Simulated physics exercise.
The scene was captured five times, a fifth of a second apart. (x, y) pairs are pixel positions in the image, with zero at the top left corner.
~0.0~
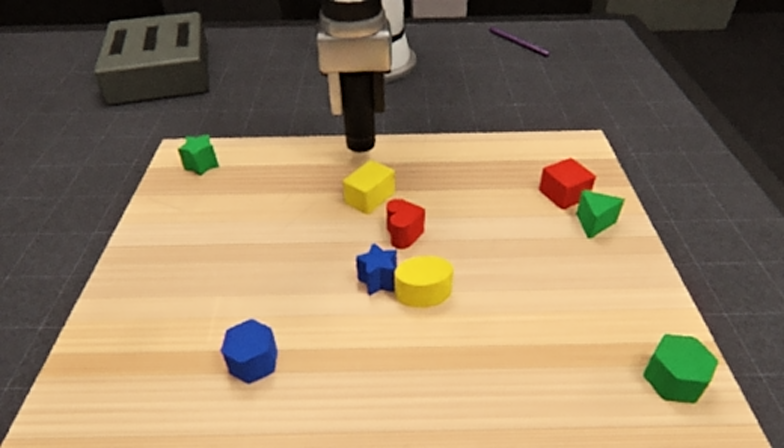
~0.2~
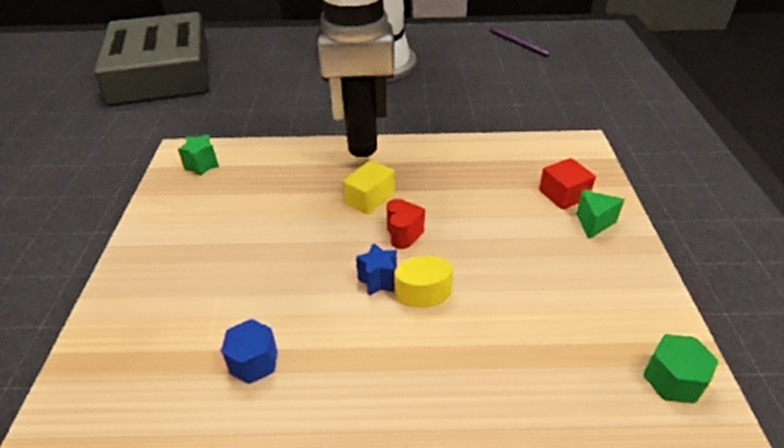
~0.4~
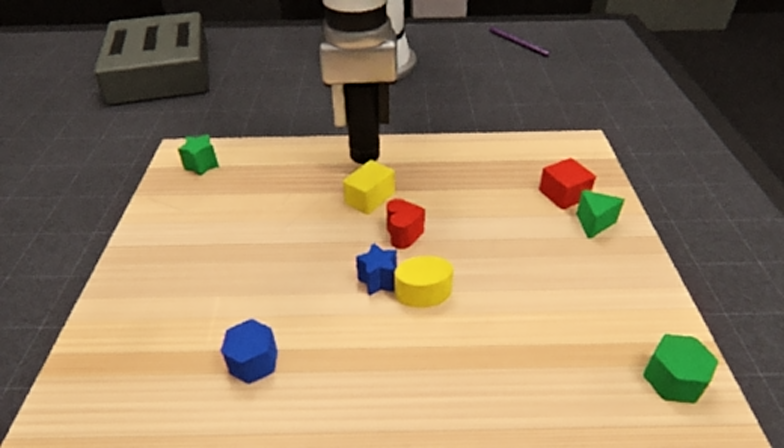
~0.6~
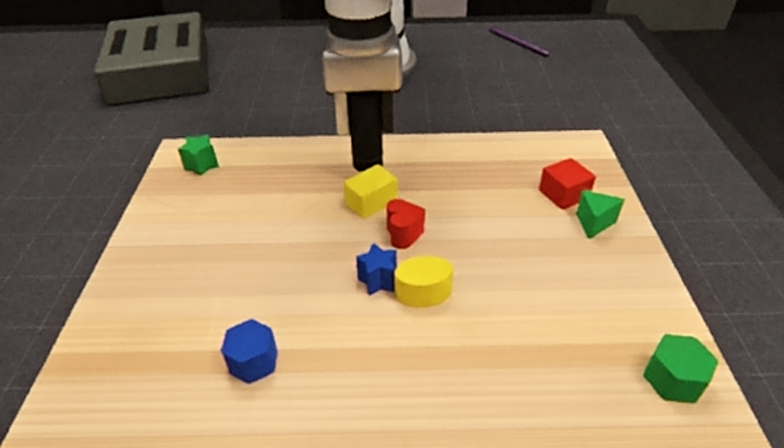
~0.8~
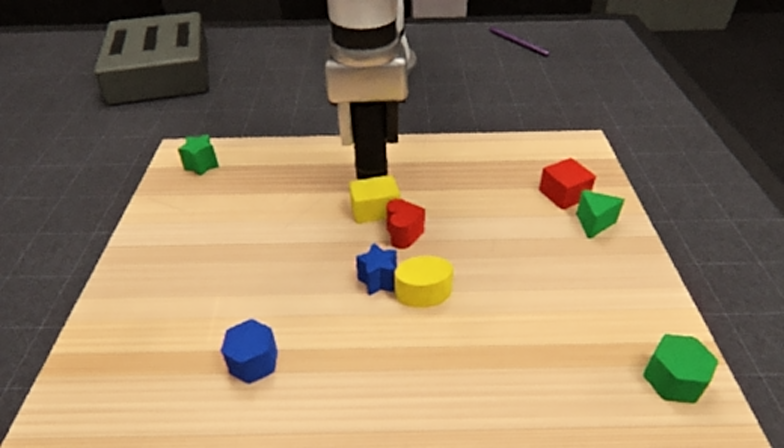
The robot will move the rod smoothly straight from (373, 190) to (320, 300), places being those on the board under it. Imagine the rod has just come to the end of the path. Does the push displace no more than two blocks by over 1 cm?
That would be a yes.
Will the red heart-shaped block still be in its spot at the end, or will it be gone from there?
By the time the path is finished, it has moved at least a centimetre.
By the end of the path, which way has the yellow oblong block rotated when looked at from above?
Watching from overhead, you'd notice the yellow oblong block rotating counter-clockwise.
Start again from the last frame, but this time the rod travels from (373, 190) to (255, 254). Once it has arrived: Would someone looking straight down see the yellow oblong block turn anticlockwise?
In short: Yes.
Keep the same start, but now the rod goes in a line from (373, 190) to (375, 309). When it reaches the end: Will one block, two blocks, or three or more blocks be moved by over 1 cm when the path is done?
Total moved: Three or more.
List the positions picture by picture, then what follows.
Rod tip (361, 145); block tops, yellow oblong block (369, 175); blue star (377, 258); red heart-shaped block (404, 211), in the first frame.
Rod (363, 150); blocks unchanged, in the second frame.
Rod (365, 157); blocks unchanged, in the third frame.
Rod (368, 165); yellow oblong block (370, 180), in the fourth frame.
Rod (372, 176); yellow oblong block (374, 188); blue star (377, 258); red heart-shaped block (404, 211), in the fifth frame.
On the path given first. One third of the way, rod (358, 208); yellow oblong block (380, 217), turned 45° anticlockwise; red heart-shaped block (419, 227).
Two thirds of the way, rod (340, 244); yellow oblong block (384, 222), turned 60° anticlockwise; red heart-shaped block (422, 228).
At the end, rod (318, 286); yellow oblong block (384, 222), turned 60° anticlockwise; blue star in place; red heart-shaped block (422, 228).
